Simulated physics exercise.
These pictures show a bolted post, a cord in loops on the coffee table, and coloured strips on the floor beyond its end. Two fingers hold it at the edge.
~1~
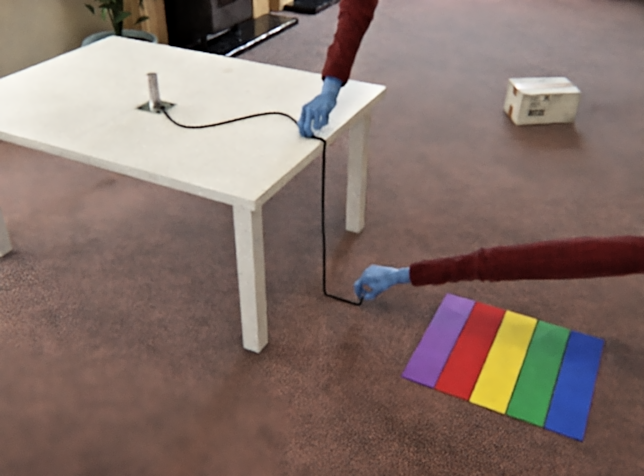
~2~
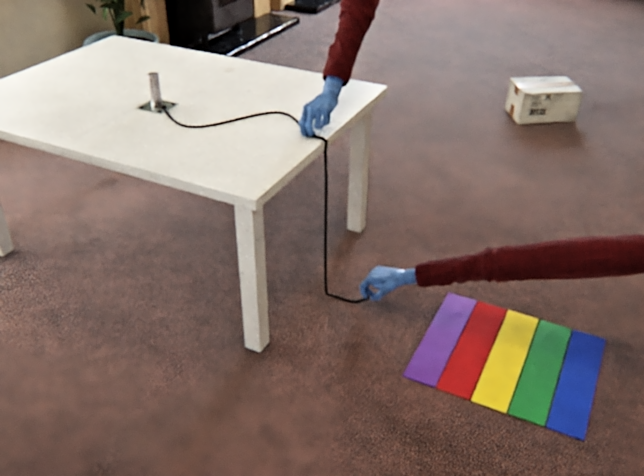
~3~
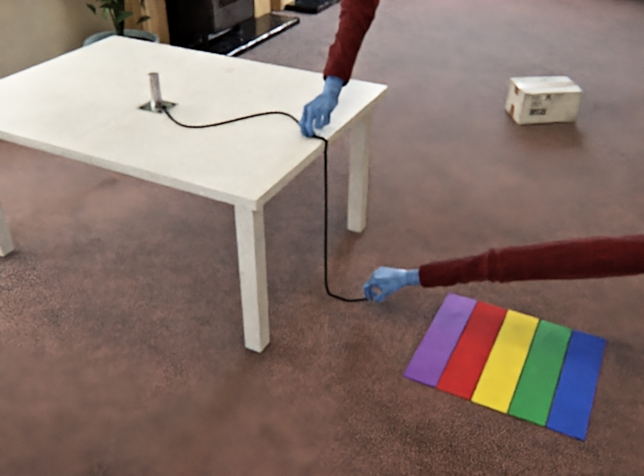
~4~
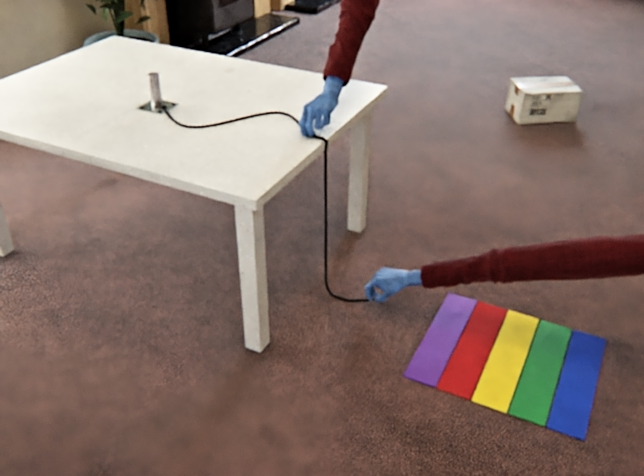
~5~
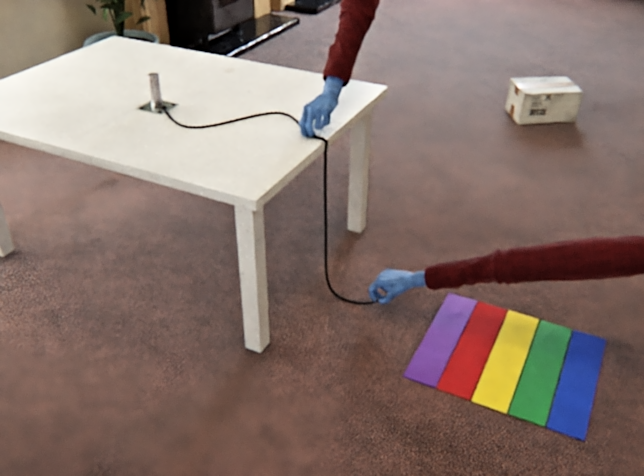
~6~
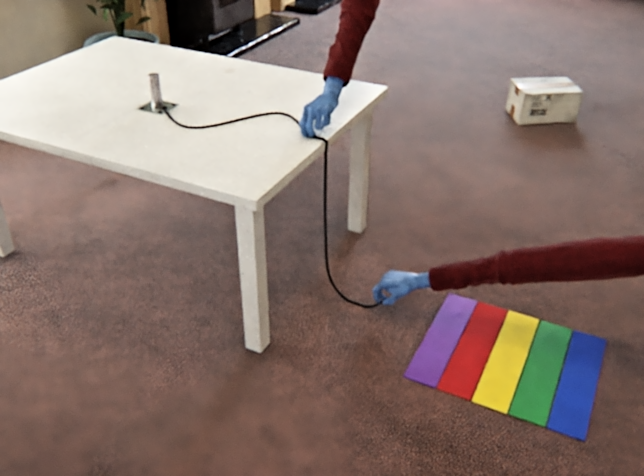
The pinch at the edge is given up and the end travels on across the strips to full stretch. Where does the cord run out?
Over green.
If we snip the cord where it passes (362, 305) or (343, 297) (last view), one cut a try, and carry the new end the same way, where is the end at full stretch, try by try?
Near (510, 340) and (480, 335).
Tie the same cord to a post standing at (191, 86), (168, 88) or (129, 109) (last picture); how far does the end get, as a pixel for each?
Near (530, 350), (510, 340) and (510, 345).
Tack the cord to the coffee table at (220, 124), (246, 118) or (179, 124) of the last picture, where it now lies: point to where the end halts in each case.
Try by try, around (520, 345), (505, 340) and (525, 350).
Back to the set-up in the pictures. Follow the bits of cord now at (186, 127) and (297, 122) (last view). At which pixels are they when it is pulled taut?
They go to (212, 117) and to (328, 143).
A little later, end near (483, 334); over red.
Next, end near (522, 346); over yellow.
When it is tight, end near (545, 353); over green. The end stops over the green strip.
